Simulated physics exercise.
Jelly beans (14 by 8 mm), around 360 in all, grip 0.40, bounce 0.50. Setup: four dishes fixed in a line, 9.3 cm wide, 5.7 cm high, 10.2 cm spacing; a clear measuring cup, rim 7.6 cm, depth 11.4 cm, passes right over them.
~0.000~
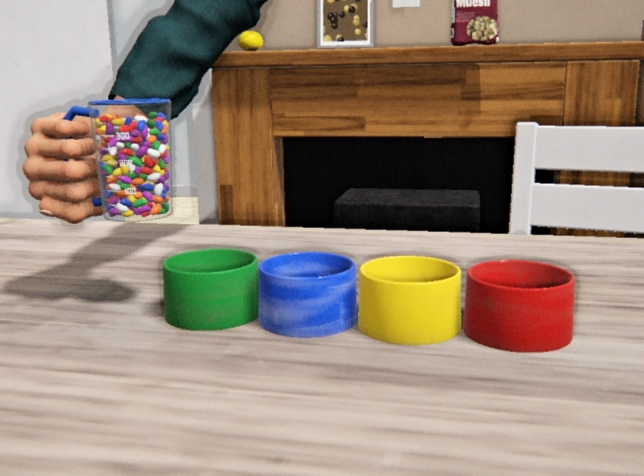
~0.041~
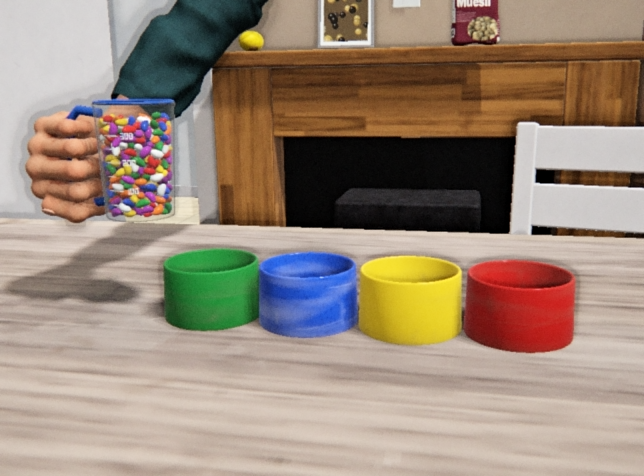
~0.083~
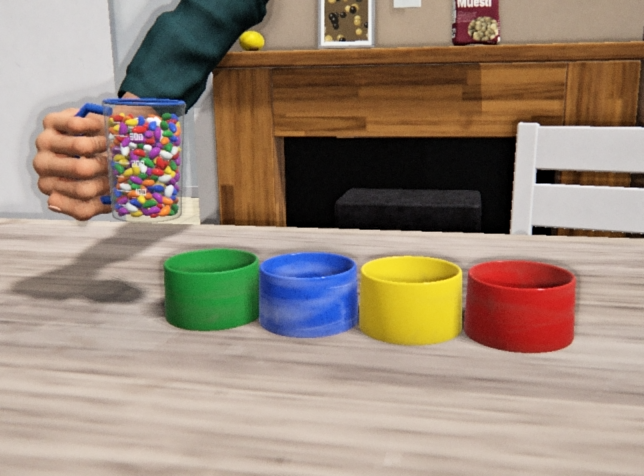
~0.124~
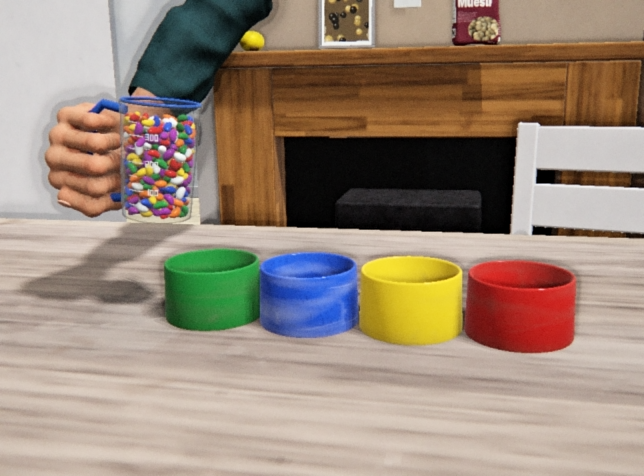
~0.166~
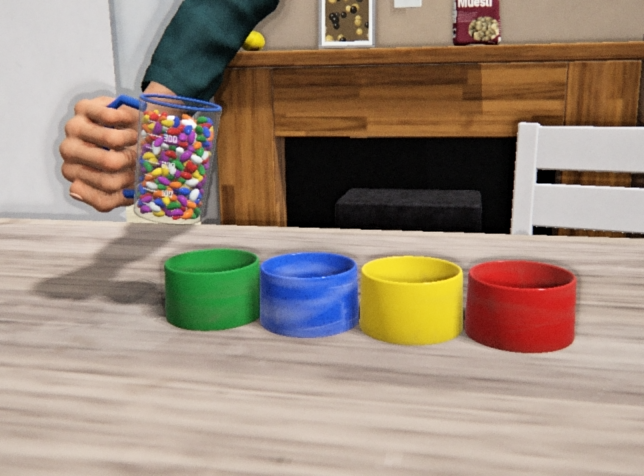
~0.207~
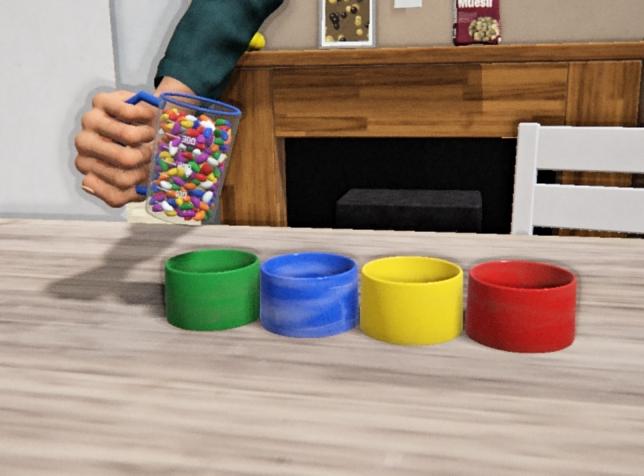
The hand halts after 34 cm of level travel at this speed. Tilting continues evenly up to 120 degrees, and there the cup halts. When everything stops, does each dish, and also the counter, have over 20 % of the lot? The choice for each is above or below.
Red - above it, blue - below it, green - below it, yellow - below it, counter - above it.
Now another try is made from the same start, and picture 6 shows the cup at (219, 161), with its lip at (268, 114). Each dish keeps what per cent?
Kept per dish: Red = 70, blue = 0, green = 0, yellow = 0.
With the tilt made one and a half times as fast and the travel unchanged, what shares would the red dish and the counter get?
Then red 50 and counter 50.
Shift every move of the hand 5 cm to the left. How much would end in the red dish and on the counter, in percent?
Red 100, counter 0.
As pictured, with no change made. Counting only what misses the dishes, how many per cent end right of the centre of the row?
About 100 %.
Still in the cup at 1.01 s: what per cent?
Roughly 85 in a hundred.
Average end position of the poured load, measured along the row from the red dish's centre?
The average sits about 5 cm from the centre, on its right.
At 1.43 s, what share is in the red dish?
Share at that time: Approx. 50 per cent.
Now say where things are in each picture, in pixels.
Cup at (134, 159), tilt 0 degrees, lip at (165, 102), moved 0.0 cm; middle of the pieces at (138, 163); green dish at (211, 261); blue dish at (307, 265); yellow dish at (410, 270); red dish at (520, 275), in the first picture.
Cup at (138, 159), tilt 1 degrees, lip at (169, 102), moved 0.3 cm; middle of the pieces at (141, 163), in the second picture.
Cup at (146, 160), tilt 3 degrees, lip at (180, 104), moved 1.1 cm; middle of the pieces at (149, 163), in the third picture.
Cup at (159, 160), tilt 7 degrees, lip at (197, 107), moved 2.5 cm; middle of the pieces at (162, 164), in the fourth picture.
Cup at (175, 160), tilt 11 degrees, lip at (217, 110), moved 4.2 cm; middle of the pieces at (178, 164), in the fifth picture.
Cup at (190, 160), tilt 15 degrees, lip at (237, 114), moved 5.8 cm; middle of the pieces at (193, 165); green dish at (212, 261); blue dish at (309, 266); yellow dish at (412, 270); red dish at (522, 275). The cup turns about 105 degrees a second and travels 40 cm a second, in the sixth picture.
After 0.69 s, tilt 65 degrees; cup holds 100 %.
After 1.01 s, tilt 99 degrees; cup holds 85 %.
After 1.43 s, tilt 120 degrees; cup holds 20 %, red 50 %.
By 2.6 s all is still; red 65 %, blue 0 %, green 0 %, yellow 0 %, counter 35 %.
